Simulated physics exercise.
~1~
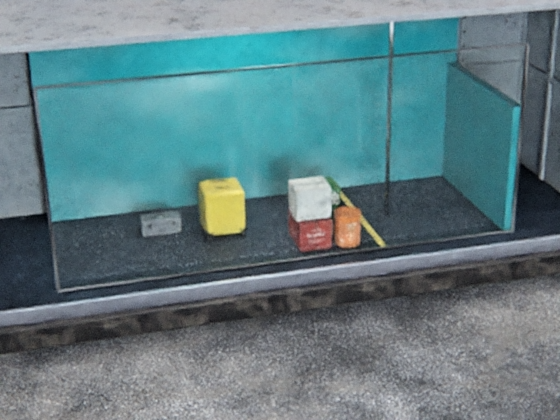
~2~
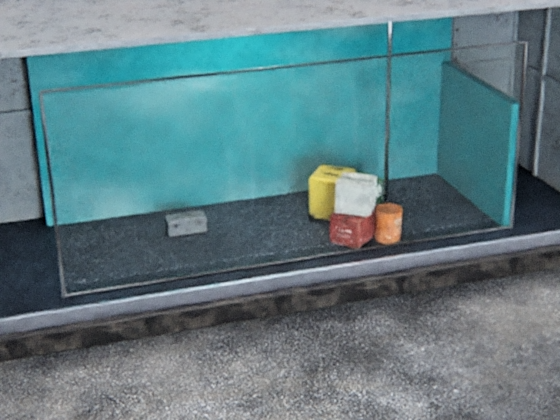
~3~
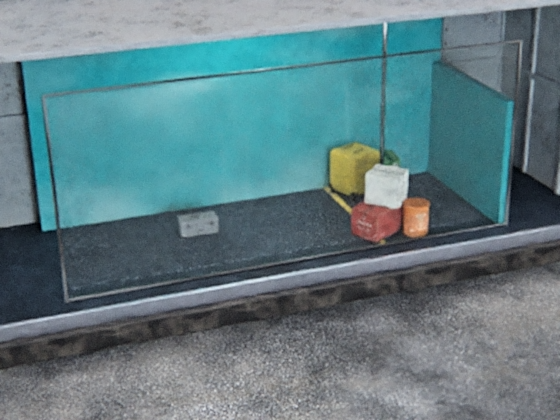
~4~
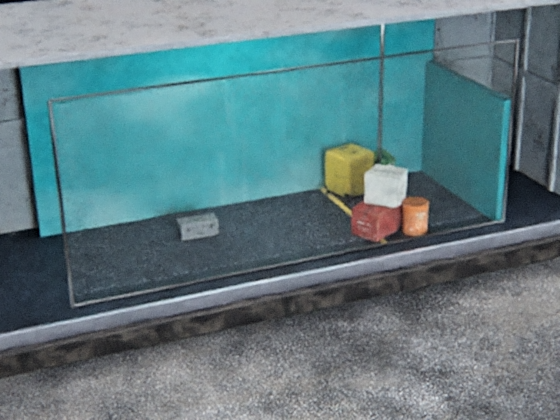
A bright yellow case stands near the middle of a dark-floored cargo bay with teal walls, seen from outside and slightly above through its open, outlined side. To its right, a white carton sits above a red one beside an upright orange bucket, with a small green pack behind and a yellow line just beyond, while a grey toolbox lies at left. The load slides right, and the yellow case closes up on the group. The cluster carries on across the line toward the right wall, the toolbox shifting only a little. The yellow case then eases back slightly left, and everything else settles, with the bucket still upright and the toolbox well short of the line.
